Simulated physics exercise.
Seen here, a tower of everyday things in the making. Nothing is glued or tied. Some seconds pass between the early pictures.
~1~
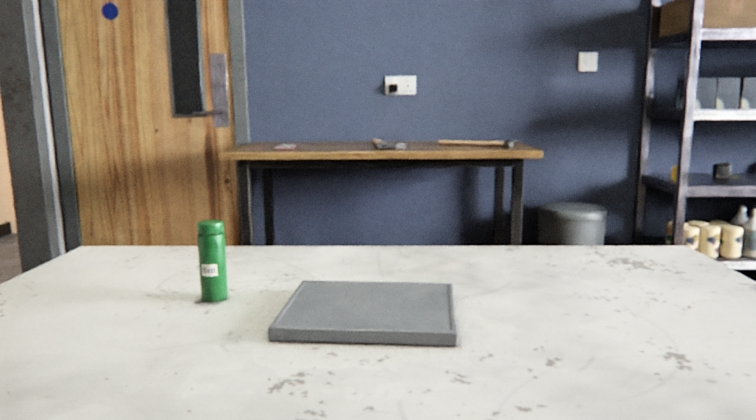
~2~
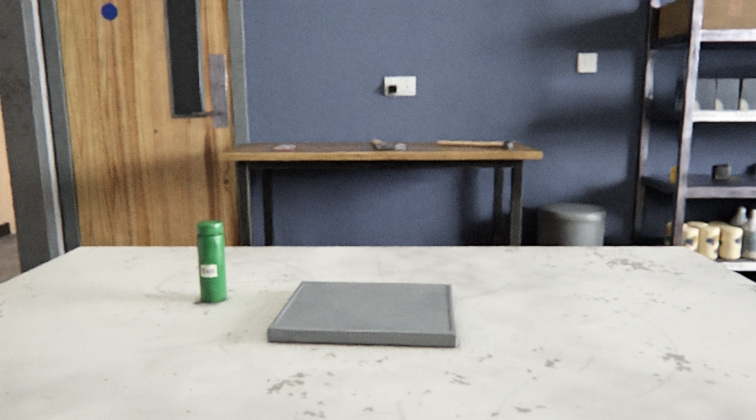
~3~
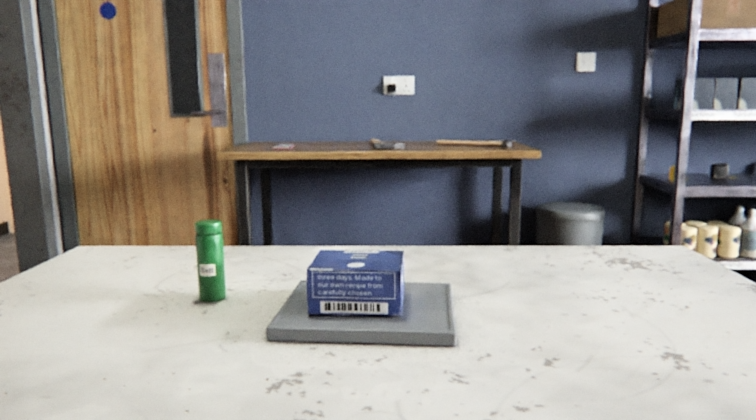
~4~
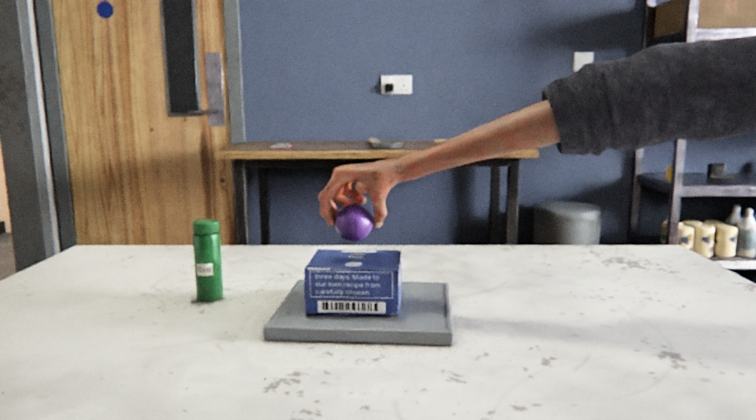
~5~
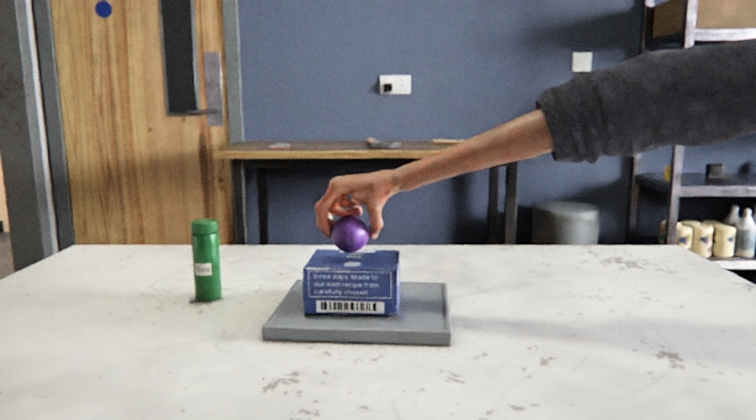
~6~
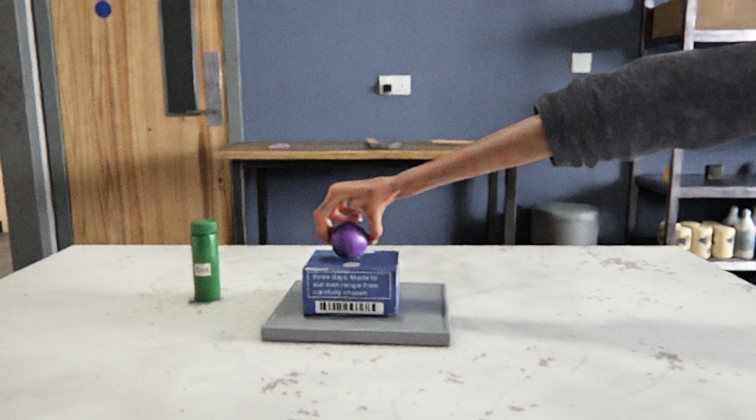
A hand lowering a purple onion onto a blue box on a grey tray, beside a green shaker on a pale table.
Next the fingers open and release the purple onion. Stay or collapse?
In the end the pile keeps its balance.
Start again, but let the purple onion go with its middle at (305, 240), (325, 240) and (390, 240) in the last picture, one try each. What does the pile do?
In the first case it comes apart; in the second case it stays up; in the third case it stays up.
Then, 0.20 s after the last picture, nothing has stirred.
Then, 0.40 s after the last picture, purple onion resting near (349, 241).
At rest, all 4 in place. Seen from the same camera at the end, purple onion near (349, 241). The pile stays up.
